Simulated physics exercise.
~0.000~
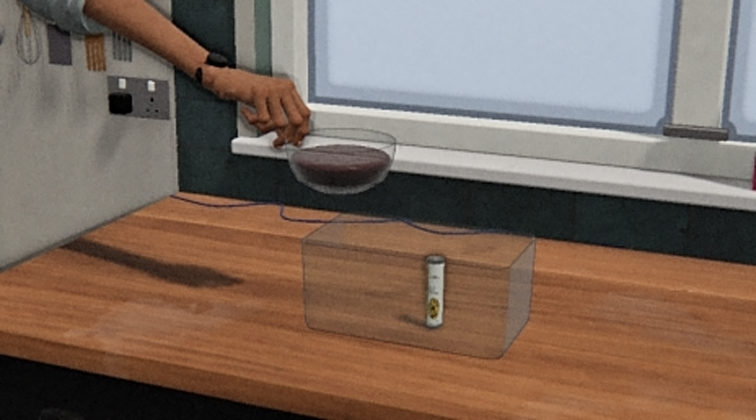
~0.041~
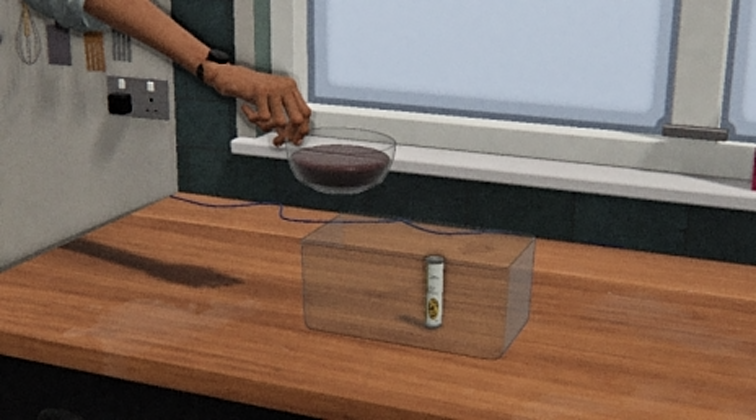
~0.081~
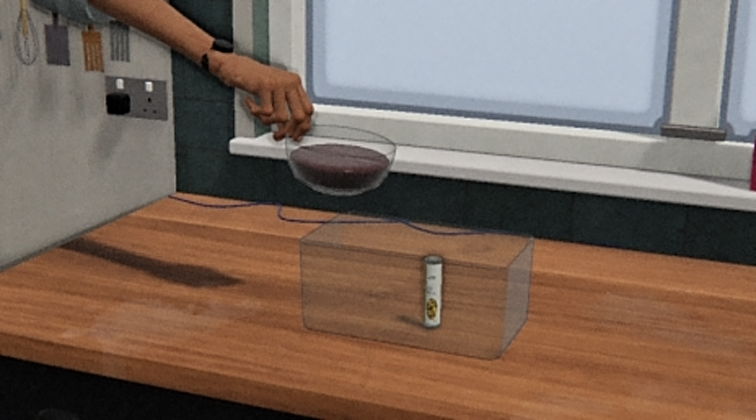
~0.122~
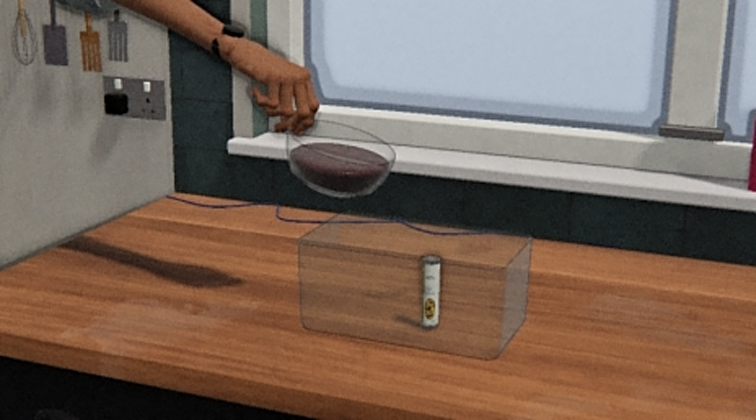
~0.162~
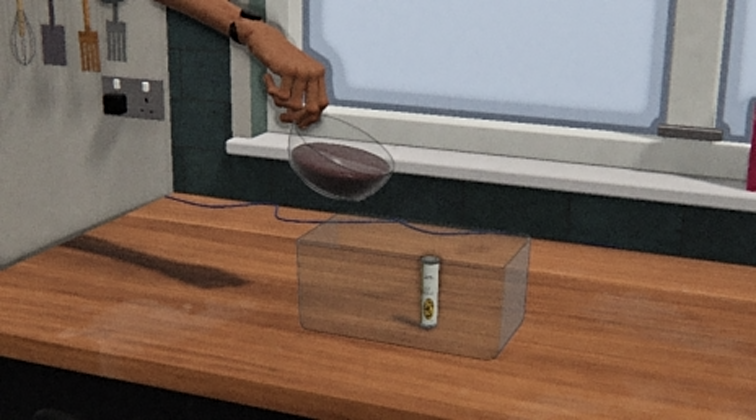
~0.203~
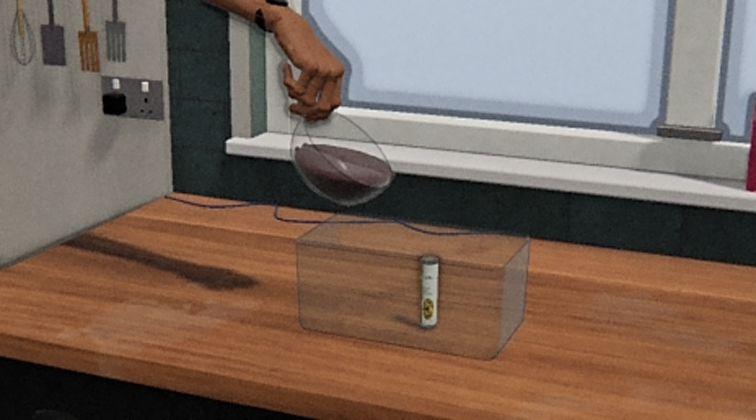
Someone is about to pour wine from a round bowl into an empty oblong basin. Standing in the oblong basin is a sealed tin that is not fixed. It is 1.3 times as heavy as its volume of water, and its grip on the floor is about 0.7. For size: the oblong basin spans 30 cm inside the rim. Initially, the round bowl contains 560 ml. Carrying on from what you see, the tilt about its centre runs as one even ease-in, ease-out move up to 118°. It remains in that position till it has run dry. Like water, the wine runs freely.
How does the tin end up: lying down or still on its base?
It ends up lying down.
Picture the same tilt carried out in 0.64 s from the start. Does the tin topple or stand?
Result: Tin tipped over.
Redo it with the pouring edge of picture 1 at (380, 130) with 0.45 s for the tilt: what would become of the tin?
Then it stays on its base.
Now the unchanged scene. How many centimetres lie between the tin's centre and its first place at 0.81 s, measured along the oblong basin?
Around 7 cm.
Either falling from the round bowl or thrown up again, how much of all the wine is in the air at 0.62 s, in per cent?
Roughly 3 %.
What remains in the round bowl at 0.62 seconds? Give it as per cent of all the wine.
About 0 per cent.
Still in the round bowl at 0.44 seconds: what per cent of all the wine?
Around 2 in a hundred.
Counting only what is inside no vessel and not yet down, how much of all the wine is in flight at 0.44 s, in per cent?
Near 7 per cent of it all.
By 0.44 s the tilt is 113° and 2 per cent is still to pour; the tin stands where it began.
By 0.62 s the tilt is 118° and 0 per cent is still to pour; the tin leans 25°.
By 0.81 s the tilt is 118° and 0 per cent is still to pour; the tin lies on its side.
By 1.01 s the tilt is 118° and 0 per cent is still to pour; the tin lies on its side.
At rest the tin lies on its side.
